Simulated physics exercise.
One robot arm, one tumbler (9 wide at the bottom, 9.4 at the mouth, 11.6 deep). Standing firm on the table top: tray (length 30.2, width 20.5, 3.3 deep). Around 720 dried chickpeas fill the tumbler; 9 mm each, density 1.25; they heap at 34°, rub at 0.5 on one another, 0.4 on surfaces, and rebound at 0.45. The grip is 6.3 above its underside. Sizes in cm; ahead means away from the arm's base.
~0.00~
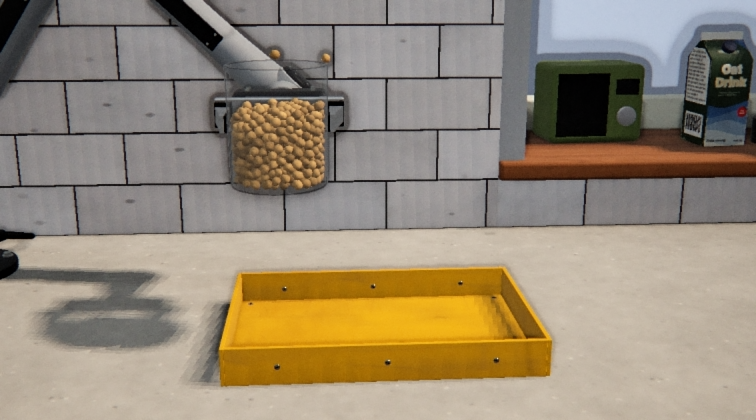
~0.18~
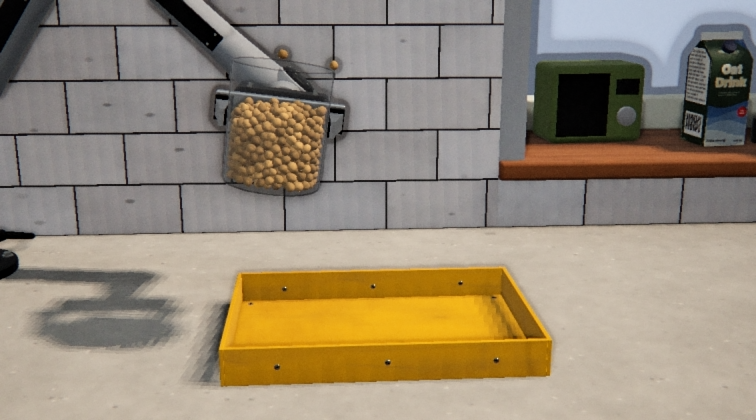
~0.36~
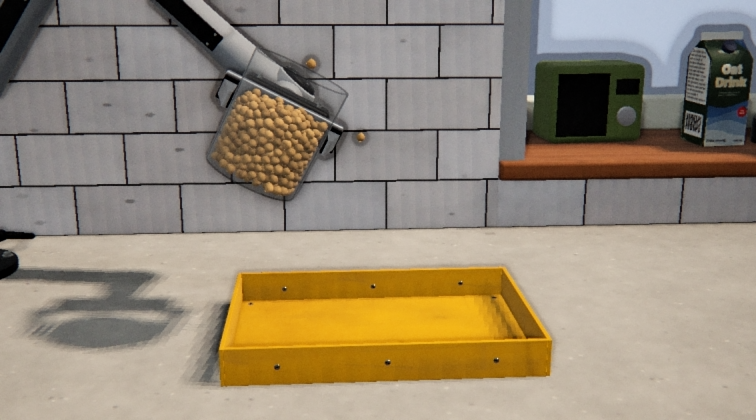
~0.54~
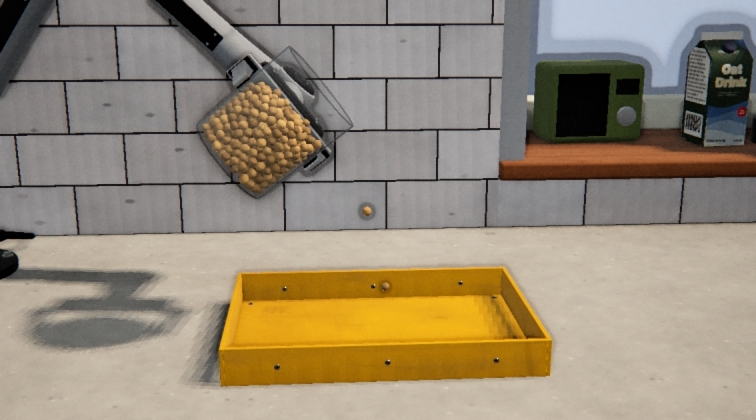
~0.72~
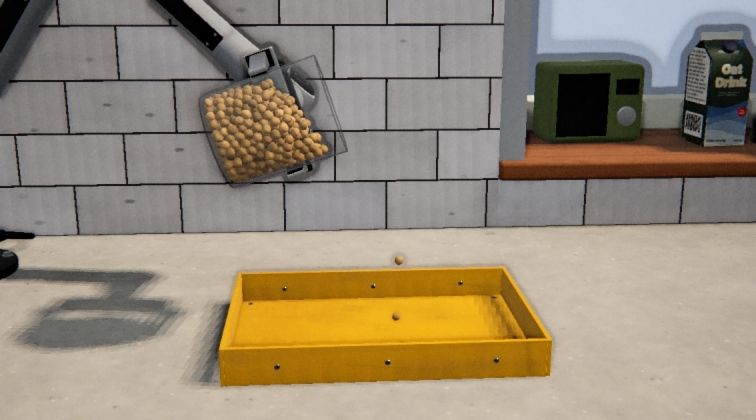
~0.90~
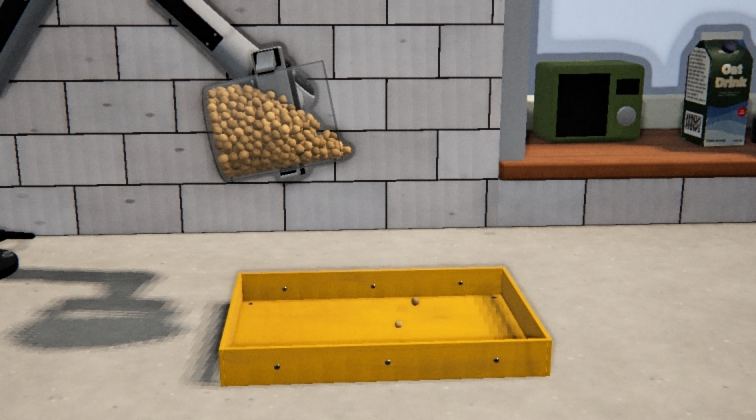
The footage shows a robot arm tilting a clear tumbler full of chickpeas rightward above a yellow tray until it lies nearly sideways, as two loose chickpeas drop into the tray and the heap inside slides toward the rim.
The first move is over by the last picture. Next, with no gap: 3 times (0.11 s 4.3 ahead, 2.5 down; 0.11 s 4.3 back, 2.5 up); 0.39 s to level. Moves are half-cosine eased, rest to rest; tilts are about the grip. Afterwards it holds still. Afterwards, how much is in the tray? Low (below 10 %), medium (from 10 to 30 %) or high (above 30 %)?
A high share, above 30 %, ends in the tray.
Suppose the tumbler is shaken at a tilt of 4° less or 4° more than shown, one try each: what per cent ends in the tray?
About 35 and 55 per cent.
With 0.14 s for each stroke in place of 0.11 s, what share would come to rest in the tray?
Then about 40 per cent.
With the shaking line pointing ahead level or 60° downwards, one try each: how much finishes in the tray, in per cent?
About 70 and 25 per cent.
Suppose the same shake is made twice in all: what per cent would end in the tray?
Then about 35 per cent.
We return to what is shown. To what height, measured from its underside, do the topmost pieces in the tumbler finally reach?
Some 8.5 cm.
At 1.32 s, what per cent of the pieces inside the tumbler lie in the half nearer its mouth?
Roughly 55 per cent.
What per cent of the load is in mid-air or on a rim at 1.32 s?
About 6 per cent.
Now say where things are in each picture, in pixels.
In the first picture, tumbler middle at (278, 127), level; upper third of the load around (280, 119), from x 235 to 325, top at y 55; 716 in the tumbler.
In the second picture, tumbler middle at (277, 127), tilted 8° forward; upper third of the load around (276, 120), from x 230 to 335, top at y 55.
In the third picture, tumbler middle at (276, 126), tilted 27° forward; upper third of the load around (268, 119), from x 215 to 360, top at y 65; 715 in the tumbler, 1 in flight or on a rim.
In the fourth picture, tumbler middle at (274, 125), tilted 52° forward; upper third of the load around (259, 114), from x 205 to 385, top at y 85; 714 in the tumbler, 1 in the tray, 1 in flight or on a rim.
In the fifth picture, tumbler middle at (273, 124), tilted 71° forward; upper third of the load around (253, 109), from x 210 to 400, top at y 85; 714 in the tumbler, 2 in the tray.
In the sixth picture, tumbler middle at (273, 123), tilted 79° forward; upper third of the load around (247, 111), from x 210 to 415, top at y 90; 714 in the tumbler, 2 in the tray.
After 1.32 s, tilted 79° forward, highest piece 23 above the table; 539 in the tumbler, 134 in the tray, 43 in flight or on a rim.
After 1.74 s, tilted 44° forward, highest piece 25 above the table; 421 in the tumbler, 280 in the tray, 1 on the table or floor, 14 in flight or on a rim.
After 2.15 s, level, highest piece 25 above the table; 419 in the tumbler, 296 in the tray, 1 on the table or floor.
After 3.20 s, level, highest piece 25 above the table; 419 in the tumbler, 296 in the tray, 1 on the table or floor.
At rest, 419 in the tumbler, 296 in the tray, 1 on the table or floor. That is 41 % in the tray.
